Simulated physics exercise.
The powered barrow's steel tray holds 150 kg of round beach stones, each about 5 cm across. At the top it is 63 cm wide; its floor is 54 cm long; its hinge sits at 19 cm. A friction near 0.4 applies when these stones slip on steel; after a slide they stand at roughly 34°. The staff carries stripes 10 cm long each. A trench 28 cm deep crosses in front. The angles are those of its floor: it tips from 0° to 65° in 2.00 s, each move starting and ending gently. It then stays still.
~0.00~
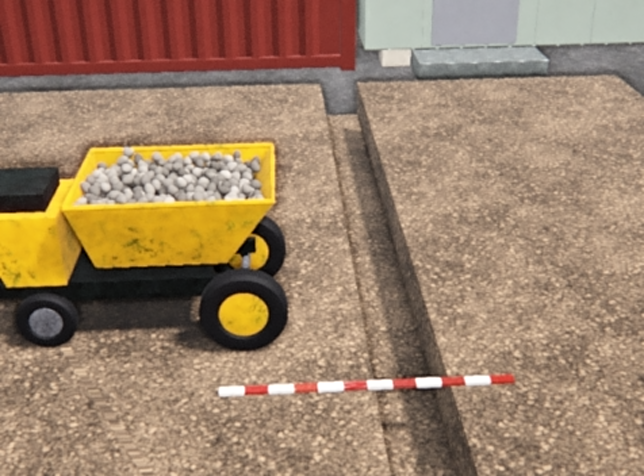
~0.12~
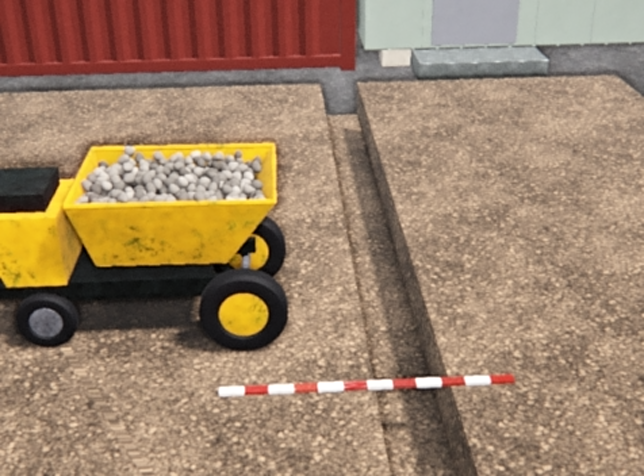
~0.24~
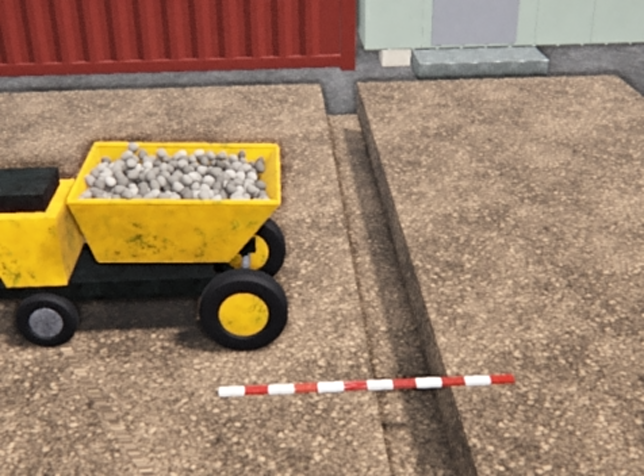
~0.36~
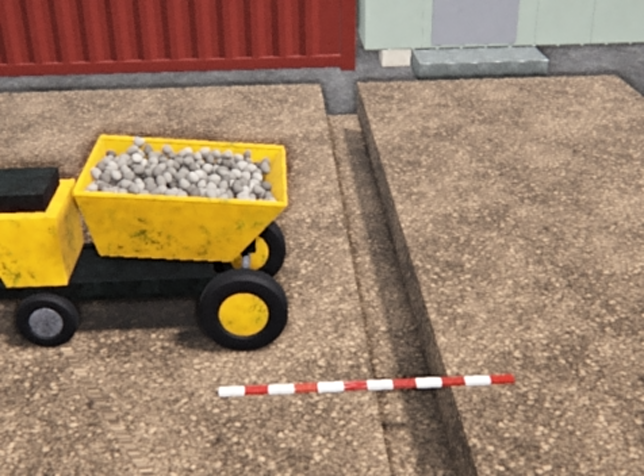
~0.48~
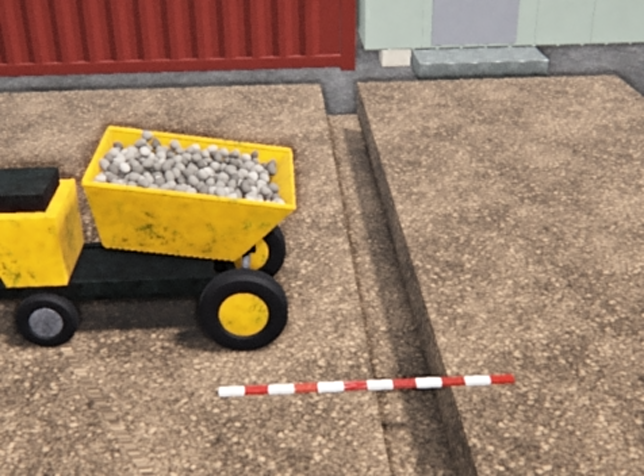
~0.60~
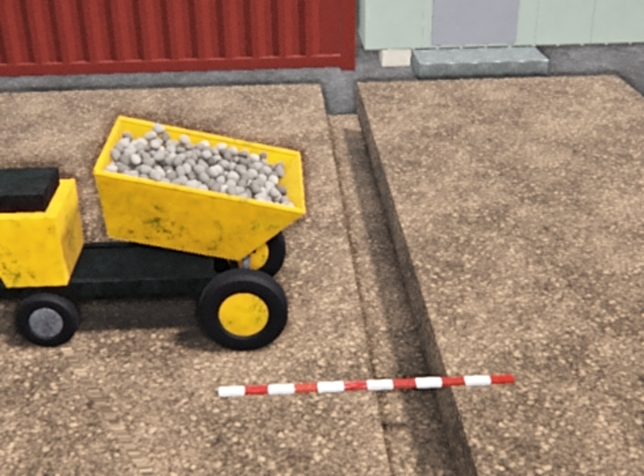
A yellow tray heaped with rounded grey stones sits on the back of a yellow and black wheeled vehicle at the left, seen from above on gravelly brown ground. A narrow trench runs to its right, crossed in front by a red and white striped staff, with a red ribbed wall behind. The tray's left end rises gradually, tilting it rightward, while the vehicle and view stay still.
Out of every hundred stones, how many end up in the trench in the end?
Around 89 in every hundred.
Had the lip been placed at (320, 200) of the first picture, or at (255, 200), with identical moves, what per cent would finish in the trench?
It comes to about 45 and 95 in a hundred.
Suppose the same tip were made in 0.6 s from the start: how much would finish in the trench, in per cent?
55 %.
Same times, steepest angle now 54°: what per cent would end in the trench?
Around 55 per cent would finish in the trench.
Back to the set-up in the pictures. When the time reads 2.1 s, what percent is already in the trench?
40 per cent, give or take.
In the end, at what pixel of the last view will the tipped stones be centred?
At about pixel (396, 335) in the last view.
After 1.5 s the floor is at 55°; 99 % in the tray; the foremost stones are at (371, 244).
After 2.1 s the floor is at 65°; 54 % in the tray, 39 % in the trench, 7 % past the trench; the foremost stones are at (486, 297).
After 2.5 s the floor is at 65°; 32 % in the tray, 57 % in the trench, 11 % past the trench; the foremost stones are at (541, 304).
After 4.4 s the floor is at 65°; 0 % in the tray, 89 % in the trench, 11 % past the trench; the foremost stones are at (562, 283).
